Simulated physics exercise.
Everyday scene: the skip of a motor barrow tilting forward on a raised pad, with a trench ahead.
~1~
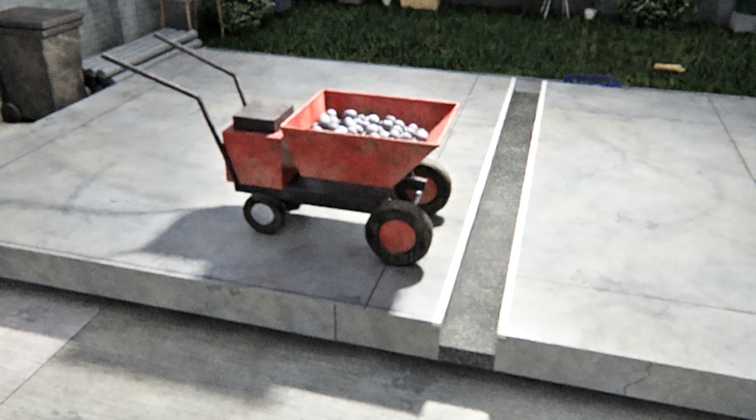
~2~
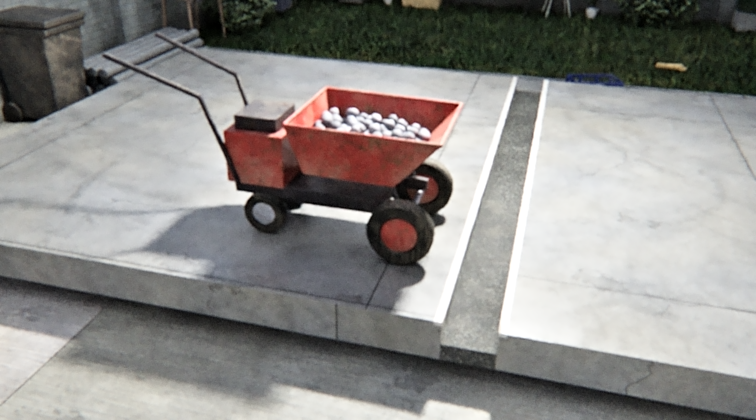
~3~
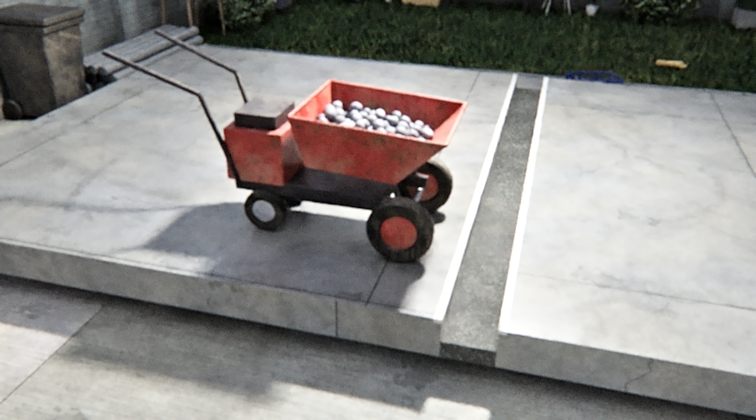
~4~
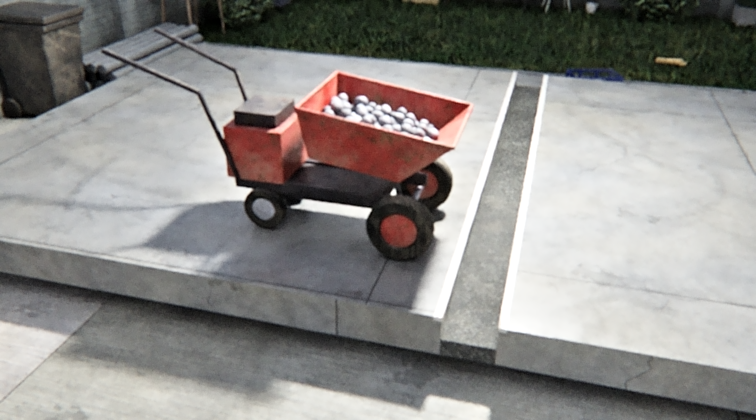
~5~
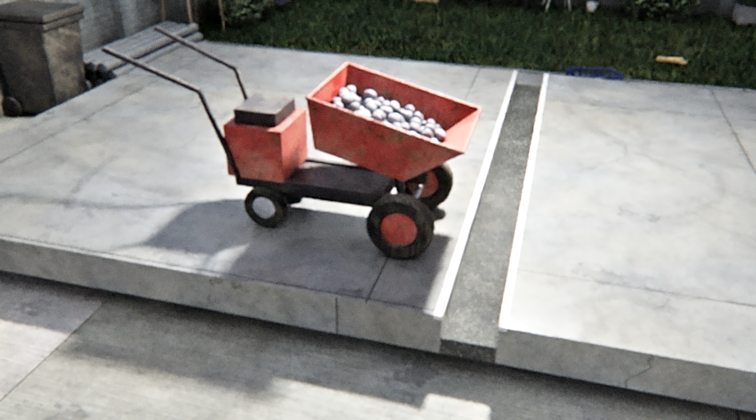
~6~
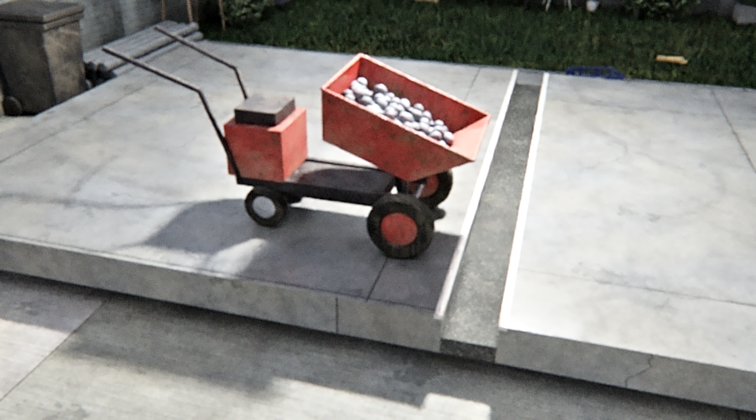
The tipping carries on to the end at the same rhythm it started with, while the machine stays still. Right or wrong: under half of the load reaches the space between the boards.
Right.
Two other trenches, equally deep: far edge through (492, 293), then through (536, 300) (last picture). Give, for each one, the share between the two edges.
About 0 and 50 per cent.
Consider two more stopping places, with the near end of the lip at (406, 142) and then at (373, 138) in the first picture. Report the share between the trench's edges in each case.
The first stopping place yields 70 % and the other yields 80 %.
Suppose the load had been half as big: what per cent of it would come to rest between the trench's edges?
About 10 per cent.
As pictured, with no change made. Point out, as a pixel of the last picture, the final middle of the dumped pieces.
Close to (557, 245), more or less.
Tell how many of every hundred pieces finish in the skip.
I'd put it near 5 percent.
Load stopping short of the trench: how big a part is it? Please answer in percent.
Estimate: Around 0 per cent.
Shortly afterwards, skip tipped steeply; the whole lot in the skip.
Next, skip tipped steeply; the bulk in the skip; near a quarter beyond it; only a few falling.
Some moments later, skip tipped right over; a little in the skip; a little in or heaped over the trench; the bulk beyond it.
In the end, skip tipped right over; a little in the skip; a little in or heaped over the trench; the bulk beyond it.
